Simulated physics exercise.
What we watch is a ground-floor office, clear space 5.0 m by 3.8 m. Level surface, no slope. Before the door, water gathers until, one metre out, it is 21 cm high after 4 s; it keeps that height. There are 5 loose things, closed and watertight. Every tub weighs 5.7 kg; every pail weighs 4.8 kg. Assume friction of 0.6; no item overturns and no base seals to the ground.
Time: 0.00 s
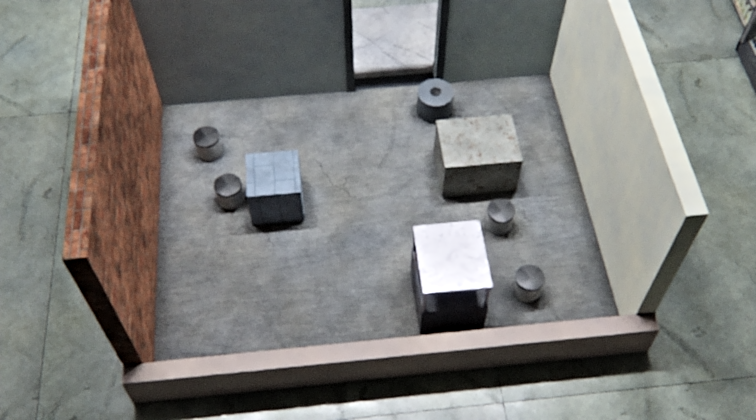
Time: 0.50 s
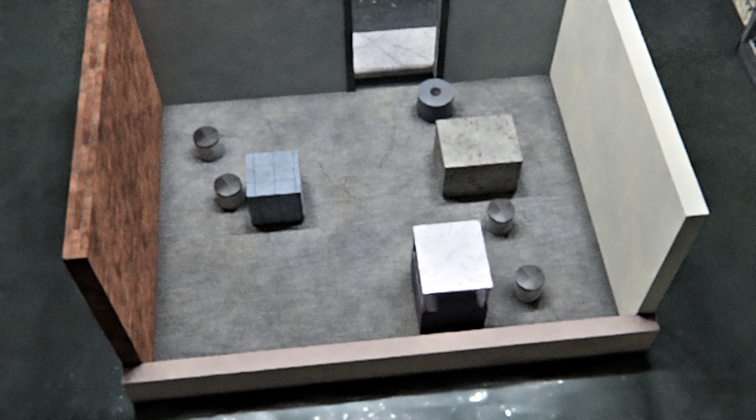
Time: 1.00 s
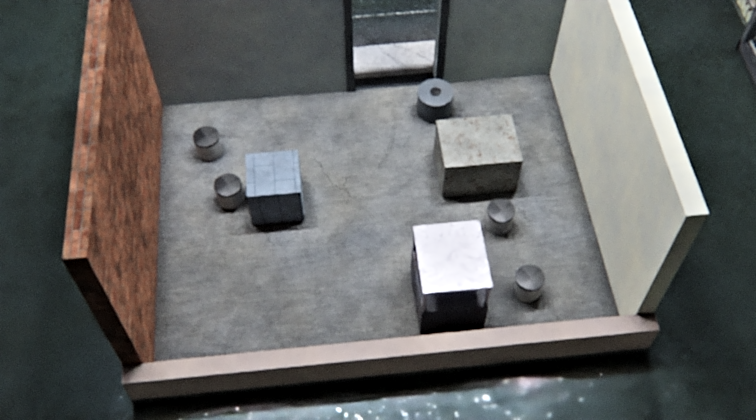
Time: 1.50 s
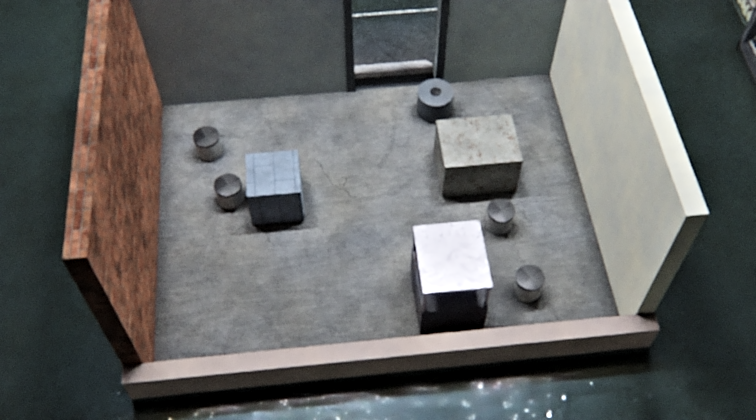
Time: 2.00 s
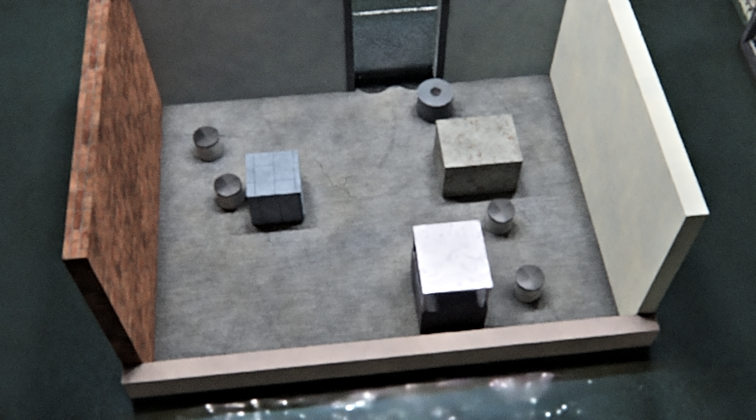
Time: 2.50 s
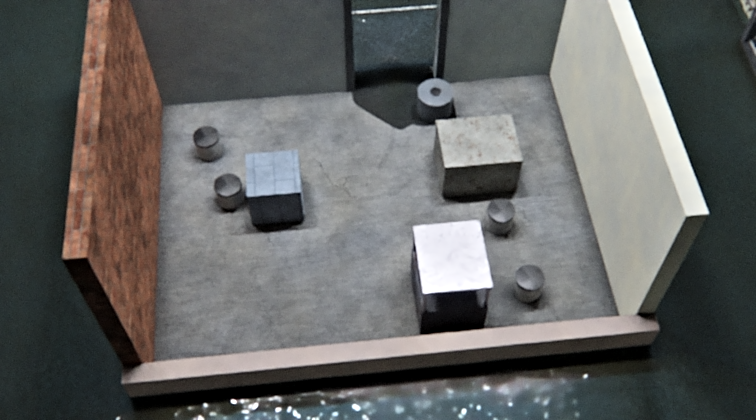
In this clip, dark water spreads around a roofless room holding blocks and small round objects, then covers the pale floor beyond the doorway at the back and enters as a small dark patch, while the objects stay still.
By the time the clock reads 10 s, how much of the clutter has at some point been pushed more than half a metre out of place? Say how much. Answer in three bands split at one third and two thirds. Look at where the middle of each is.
Under a third.
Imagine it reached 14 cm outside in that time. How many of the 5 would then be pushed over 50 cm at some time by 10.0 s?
Then the count would be 1.
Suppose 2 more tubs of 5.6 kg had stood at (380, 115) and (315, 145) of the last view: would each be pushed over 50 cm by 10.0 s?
The first: Exceeds it. The second: Falls below it.
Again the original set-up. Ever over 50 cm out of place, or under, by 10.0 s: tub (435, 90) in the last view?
The answer is a bigger shift.
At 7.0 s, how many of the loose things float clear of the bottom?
Total: 1.
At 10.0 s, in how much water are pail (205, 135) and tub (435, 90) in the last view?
Close to 4 and 7 centimetres.
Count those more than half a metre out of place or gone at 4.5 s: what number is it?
I make it 1.
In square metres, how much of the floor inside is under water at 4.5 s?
Roughly 6.5 m2 of it is wet.
After 3.5 s 0 of 5 are over 50 cm from their spots; 0 afloat.
After 4.5 s 1 of 5 are over 50 cm from their spots; 0 afloat.
After 7.0 s 1 of 5 are over 50 cm from their spots; 1 afloat.
After 10.0 s 1 of 5 are over 50 cm from their spots, and 1 have been at some point; 2 afloat.
